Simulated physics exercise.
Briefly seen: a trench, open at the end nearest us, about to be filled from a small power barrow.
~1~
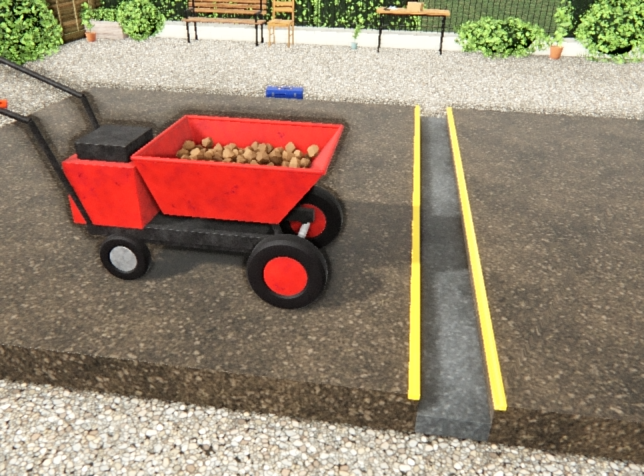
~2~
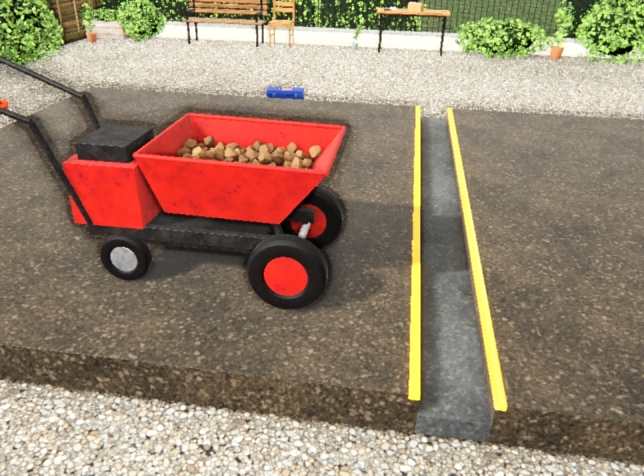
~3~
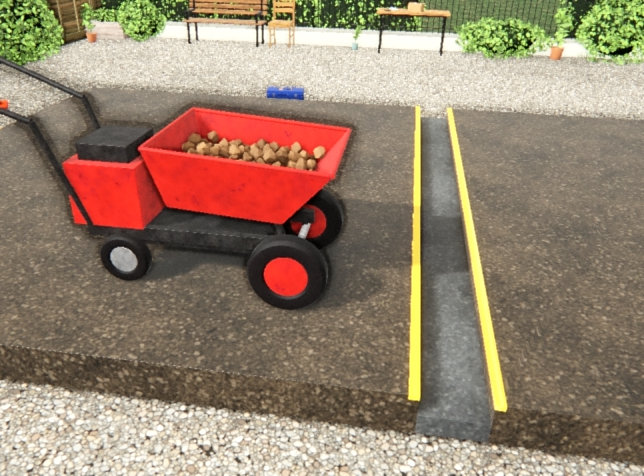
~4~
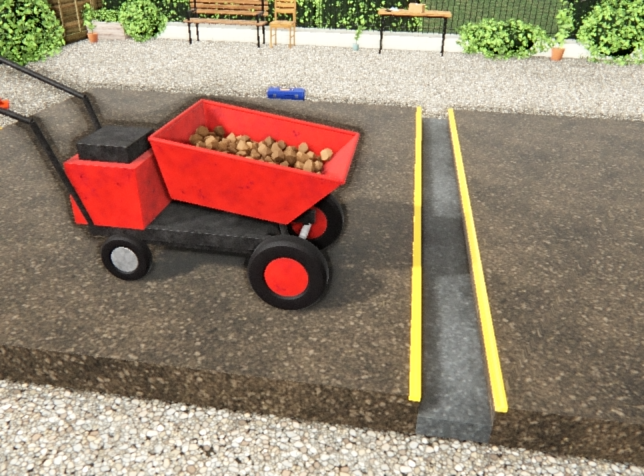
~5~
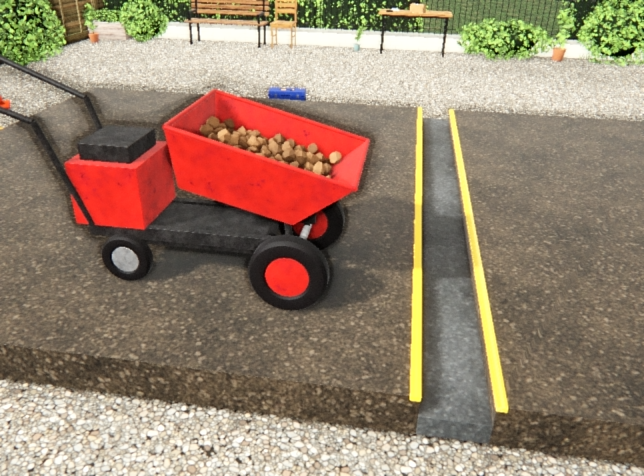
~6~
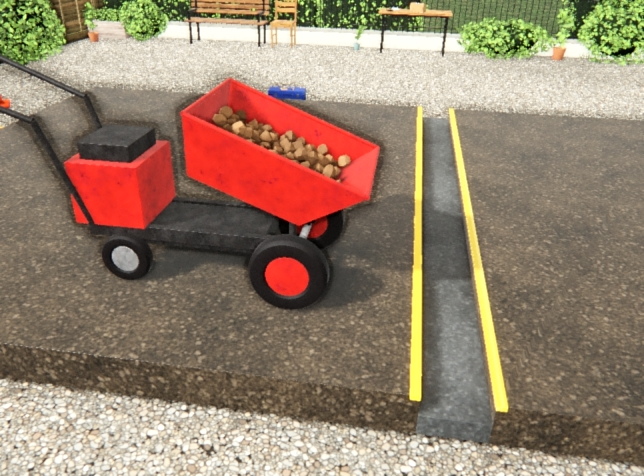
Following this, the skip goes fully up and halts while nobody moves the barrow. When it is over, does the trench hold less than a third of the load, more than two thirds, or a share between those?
Looks to me like the trench gets above two thirds of the load.
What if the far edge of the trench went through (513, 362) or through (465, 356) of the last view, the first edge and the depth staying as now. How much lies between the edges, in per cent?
First one: 90 per cent; second one: 50 per cent.
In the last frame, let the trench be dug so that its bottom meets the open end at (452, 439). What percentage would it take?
I'd put it at about 100 in a hundred.
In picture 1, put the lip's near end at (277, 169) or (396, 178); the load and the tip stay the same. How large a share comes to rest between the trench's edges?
The shares come out close to 50 and 20 per cent, in that order.
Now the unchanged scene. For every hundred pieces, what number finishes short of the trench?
Close to 10 in a hundred.
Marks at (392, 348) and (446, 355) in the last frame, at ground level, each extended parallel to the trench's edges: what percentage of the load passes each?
I'd say some 100 in a hundred, and after that 60 in a hundred.
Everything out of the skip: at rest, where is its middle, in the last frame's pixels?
The centre ends up roughly at (448, 290).
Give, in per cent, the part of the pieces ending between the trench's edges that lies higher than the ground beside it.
Around 35 in a hundred.
Soon, skip tipped steeply; all in the skip.
A while on, skip tipped right over; most in the skip; a small part short of the trench; about a quarter in or heaped over the trench; a stray few falling.
Towards the end, skip tipped right over; a small part in the skip; a small part short of the trench; most in or heaped over the trench; a small part beyond it.
Finally, skip tipped right over; a small part in the skip; a small part short of the trench; most in or heaped over the trench; a small part beyond it.
